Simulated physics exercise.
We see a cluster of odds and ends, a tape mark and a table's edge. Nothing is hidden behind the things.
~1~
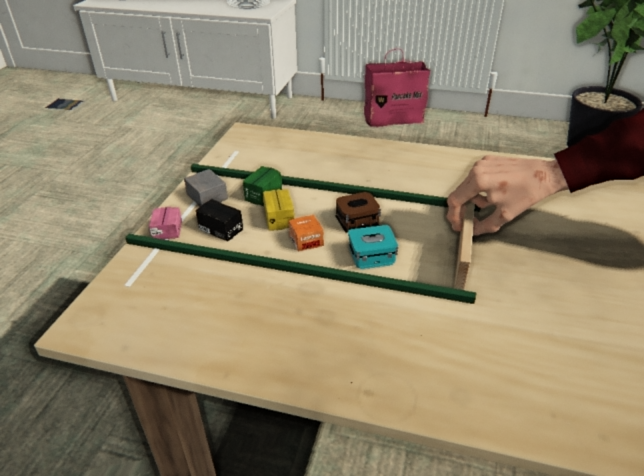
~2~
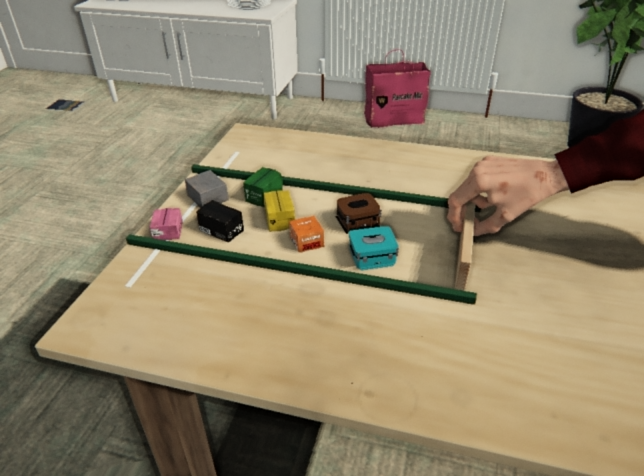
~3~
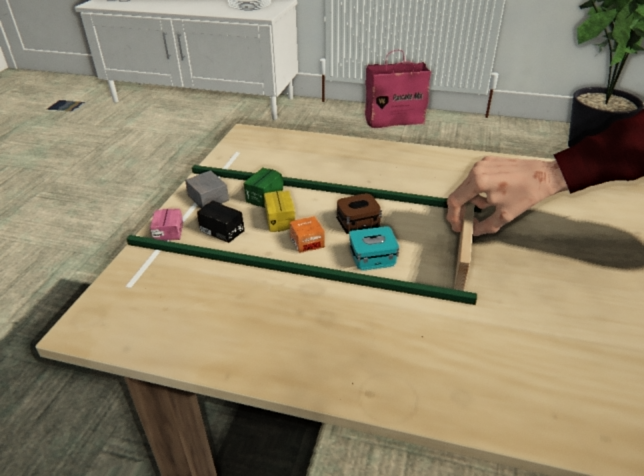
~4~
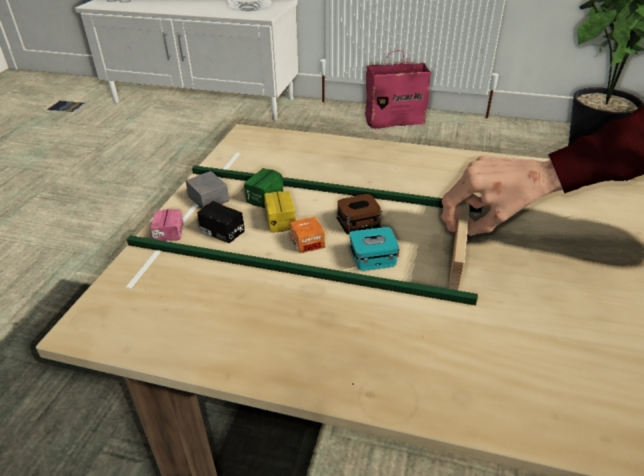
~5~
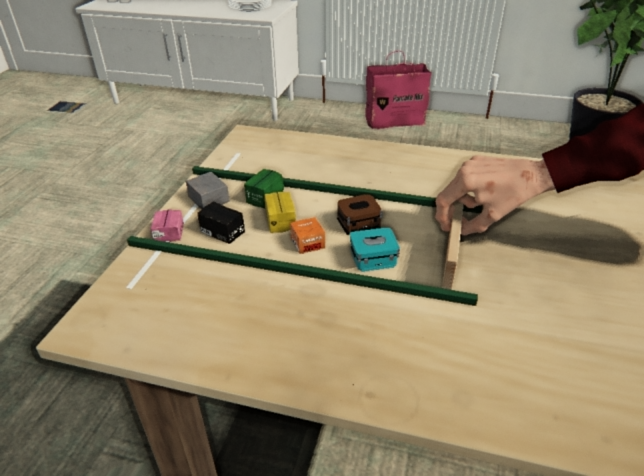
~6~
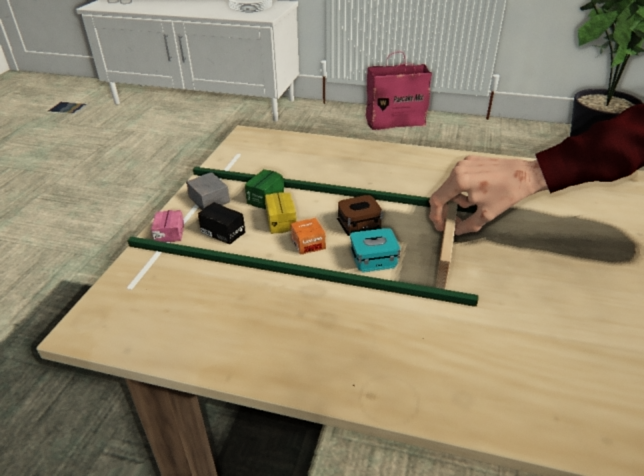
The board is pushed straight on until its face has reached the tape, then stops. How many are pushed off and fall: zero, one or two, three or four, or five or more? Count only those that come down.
In the end the number that fall off is five or more.
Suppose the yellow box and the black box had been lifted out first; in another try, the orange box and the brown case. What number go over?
4 in the first case, 3 in the second.
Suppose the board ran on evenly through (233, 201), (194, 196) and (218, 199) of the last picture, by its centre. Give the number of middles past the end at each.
The counts: 3, 6 and 3.
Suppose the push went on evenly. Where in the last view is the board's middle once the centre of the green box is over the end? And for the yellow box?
Near (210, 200) and (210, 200).
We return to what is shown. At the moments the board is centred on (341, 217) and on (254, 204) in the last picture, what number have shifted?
At the one place 3, at the other 8.
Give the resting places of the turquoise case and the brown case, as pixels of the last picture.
The turquoise case stops around (165, 212); the brown case around (190, 184).
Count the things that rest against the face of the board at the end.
2 of them.
Soon after, none off yet; pink box at rest near (168, 226); grey block at rest near (208, 192); black box at rest near (222, 223).
After that, none off yet; pink box at rest near (168, 226); grey block at rest near (208, 192); black box displaced a little near (204, 222).
And then, one off so far; pink box on its way down near (159, 417); grey block displaced about its own width near (167, 188); black box displaced well along near (147, 211).
In the end, the number that fall off is five or more; gone, orange box, yellow box, green box, black box, grey block and pink box.
